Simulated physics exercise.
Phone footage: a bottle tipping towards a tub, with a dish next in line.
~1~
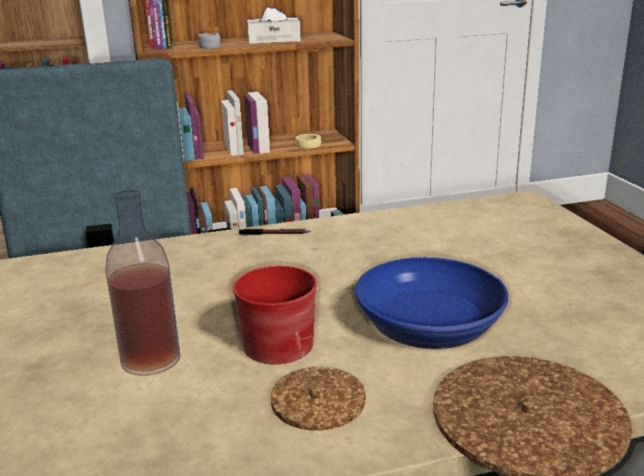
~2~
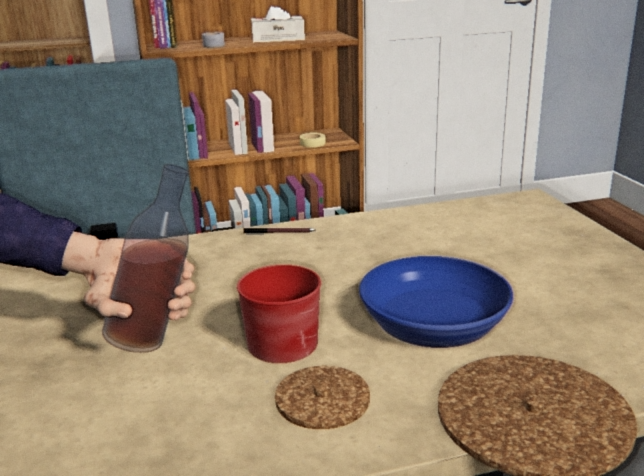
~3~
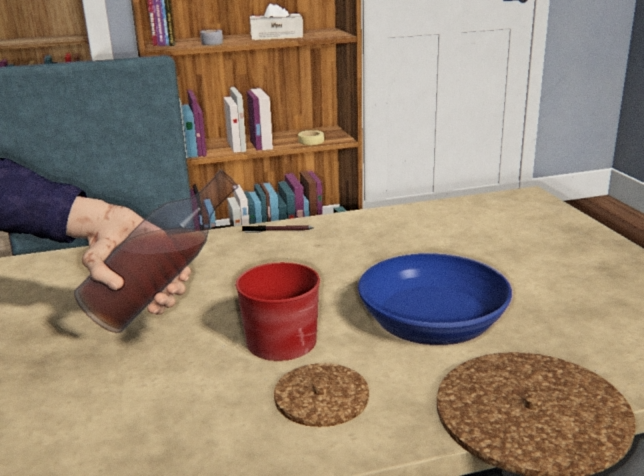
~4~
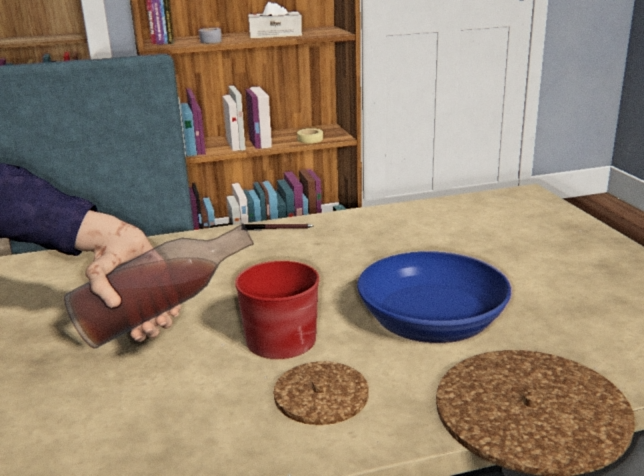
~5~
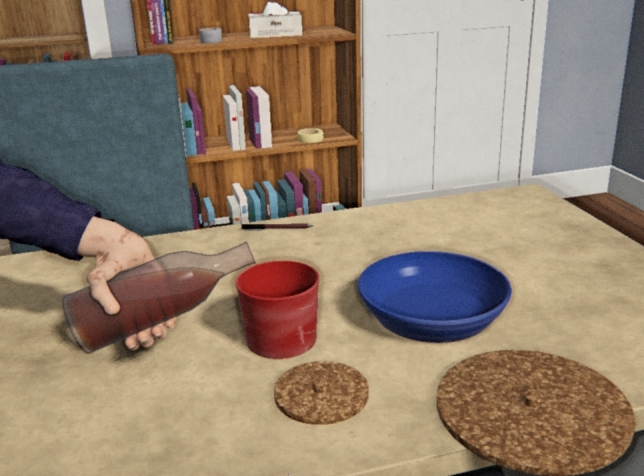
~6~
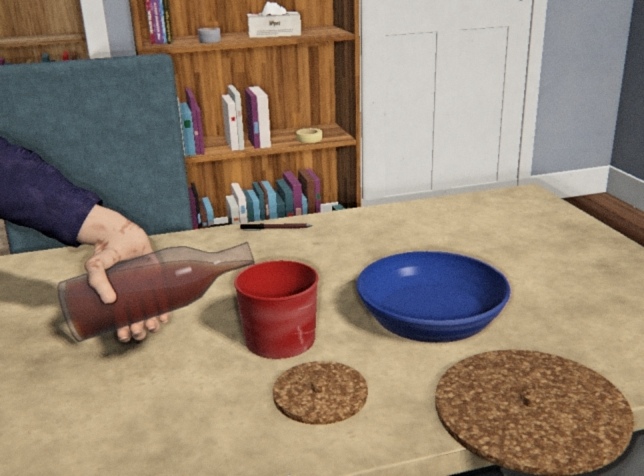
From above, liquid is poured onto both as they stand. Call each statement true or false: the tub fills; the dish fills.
Tub fills - true; dish fills - true.
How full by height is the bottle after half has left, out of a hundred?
Around 25 percent.
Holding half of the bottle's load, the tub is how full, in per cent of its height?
About 40 per cent of its height.
Soon after, the iced tea goes into the tub.
Later, the iced tea goes into the dish.
In the end, the tub has its share inside; the dish has its share inside.
